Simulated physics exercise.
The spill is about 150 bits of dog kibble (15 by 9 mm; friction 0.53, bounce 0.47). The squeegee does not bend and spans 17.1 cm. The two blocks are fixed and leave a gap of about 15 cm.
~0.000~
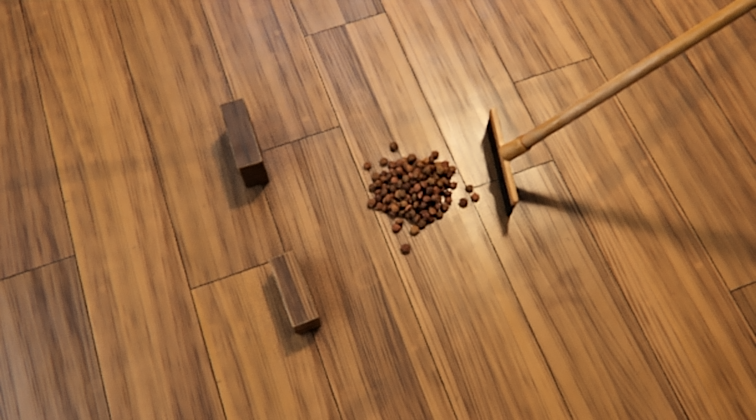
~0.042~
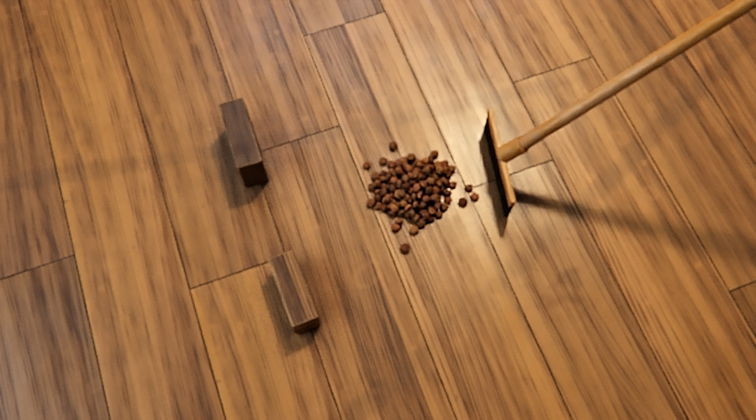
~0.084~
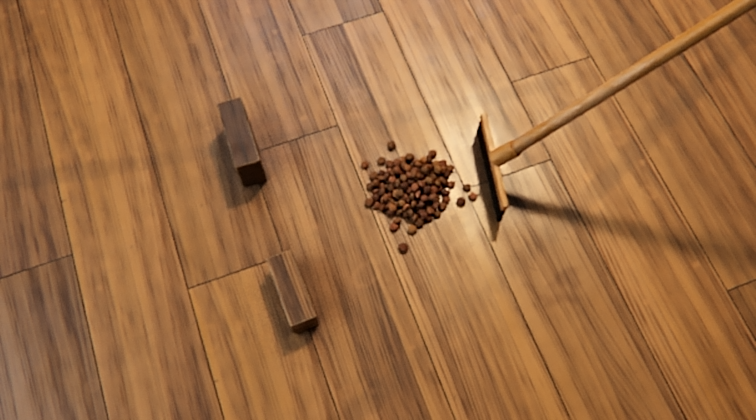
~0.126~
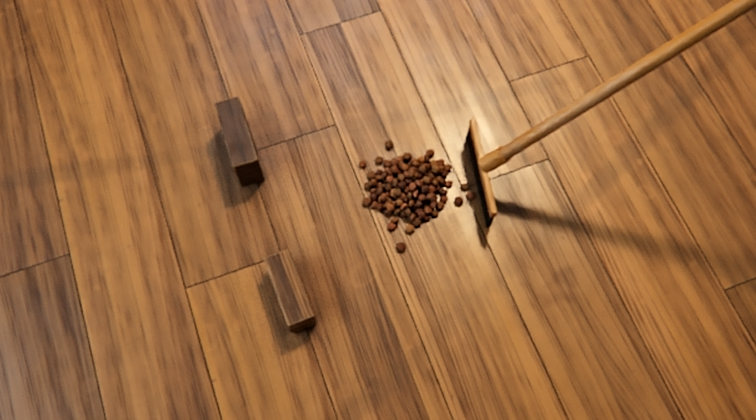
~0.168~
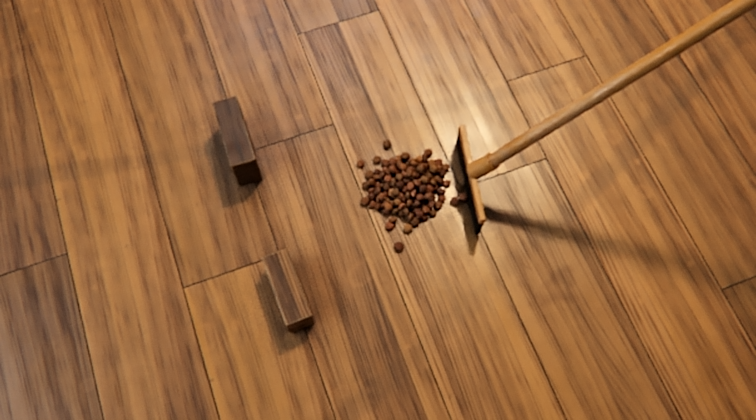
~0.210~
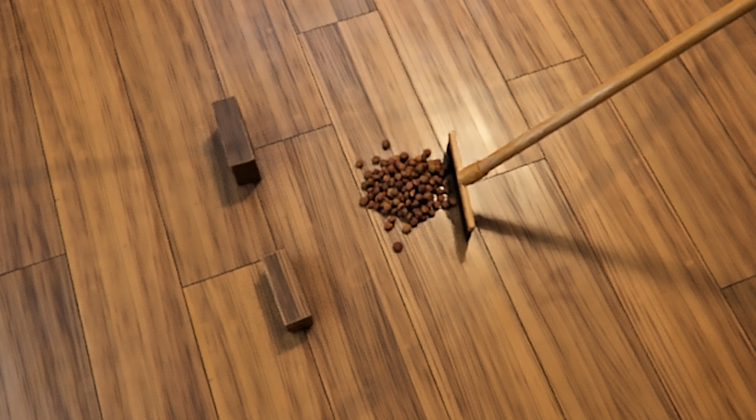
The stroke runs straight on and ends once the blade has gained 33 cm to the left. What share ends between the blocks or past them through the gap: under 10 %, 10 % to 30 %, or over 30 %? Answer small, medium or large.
In or through the gap: Small.
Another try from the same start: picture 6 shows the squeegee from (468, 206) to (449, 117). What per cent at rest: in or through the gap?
Through 25.
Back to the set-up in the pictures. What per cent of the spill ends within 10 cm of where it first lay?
About 45 per cent.
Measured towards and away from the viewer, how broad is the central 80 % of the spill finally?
Some 16 cm.
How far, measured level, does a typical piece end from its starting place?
Roughly 10 cm.
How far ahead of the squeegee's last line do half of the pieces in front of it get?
About 2 cm.
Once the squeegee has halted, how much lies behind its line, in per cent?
Roughly 55 per cent.
Then, at 0.50 s, squeegee 21 cm from its start, spill 15 cm wide; held up before the blocks 100 %.
After 0.80 s, squeegee 34 cm from its start, spill 19 cm wide; held up before the blocks 100 %.
After 1.05 s, squeegee 35 cm from its start, spill 20 cm wide; held up before the blocks 100 %.
In the end, at 1.3 s, in or through the gap 0 %, round the near block 0 %, round the far block 0 %, held up before the blocks 100 %.
